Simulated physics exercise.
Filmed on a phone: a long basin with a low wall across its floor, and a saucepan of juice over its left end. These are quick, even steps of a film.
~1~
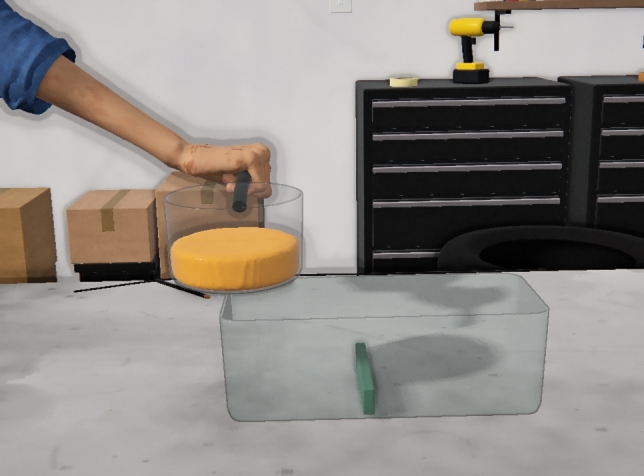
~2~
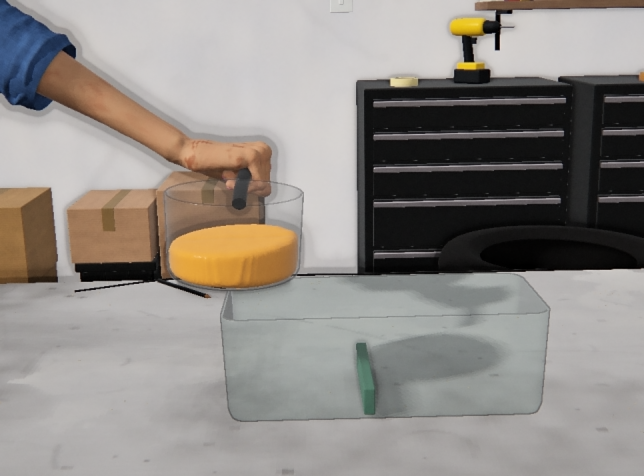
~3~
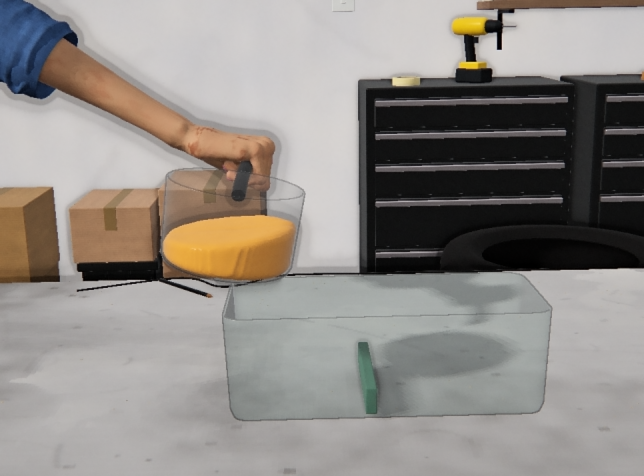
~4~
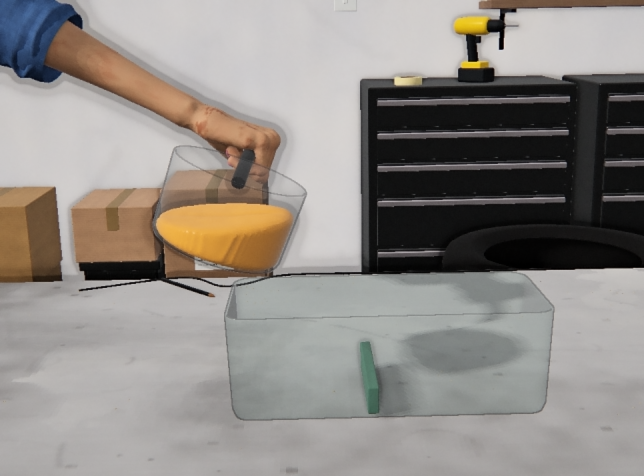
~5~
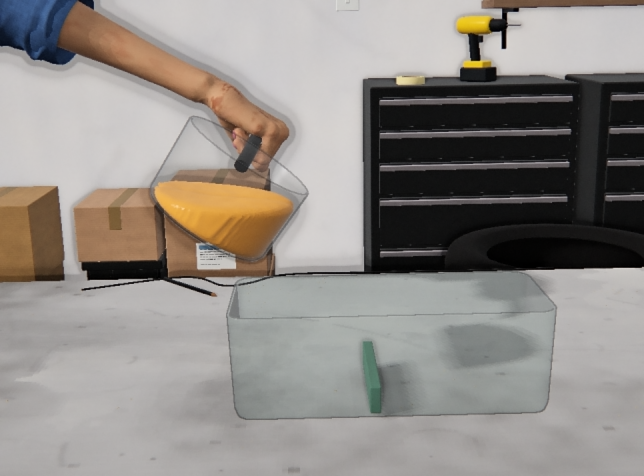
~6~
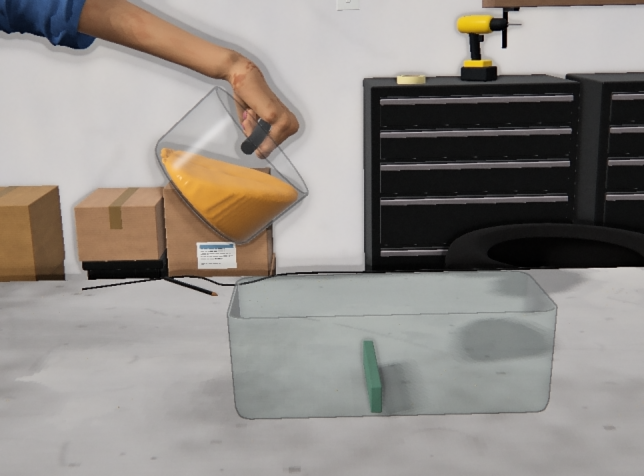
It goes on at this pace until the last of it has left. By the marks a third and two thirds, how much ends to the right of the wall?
The share right of the wall is above two thirds.
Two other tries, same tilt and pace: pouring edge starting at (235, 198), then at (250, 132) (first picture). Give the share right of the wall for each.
Near 30 % and 65 %.
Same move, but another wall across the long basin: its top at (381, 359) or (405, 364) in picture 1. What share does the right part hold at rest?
Roughly 70 per cent, and 45 per cent.
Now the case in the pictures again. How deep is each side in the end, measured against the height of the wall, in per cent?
Some 20 per cent left and 60 right.
A moment on, the saucepan is tipped right over and 36 per cent is still to pour, 2 is left of the wall and 2 right of it.
Next, the saucepan is tipped right over and 3 per cent is still to pour, 4 is left of the wall and 80 right of it.
Then the saucepan is tipped right over and 0 per cent is still to pour, 12 is left of the wall and 75 right of it.
Later the saucepan is tipped right over and 0 per cent is still to pour, 18 is left of the wall and 77 right of it.
In the end 18 per cent lies left of the wall, 77 right of it and 5 outside.
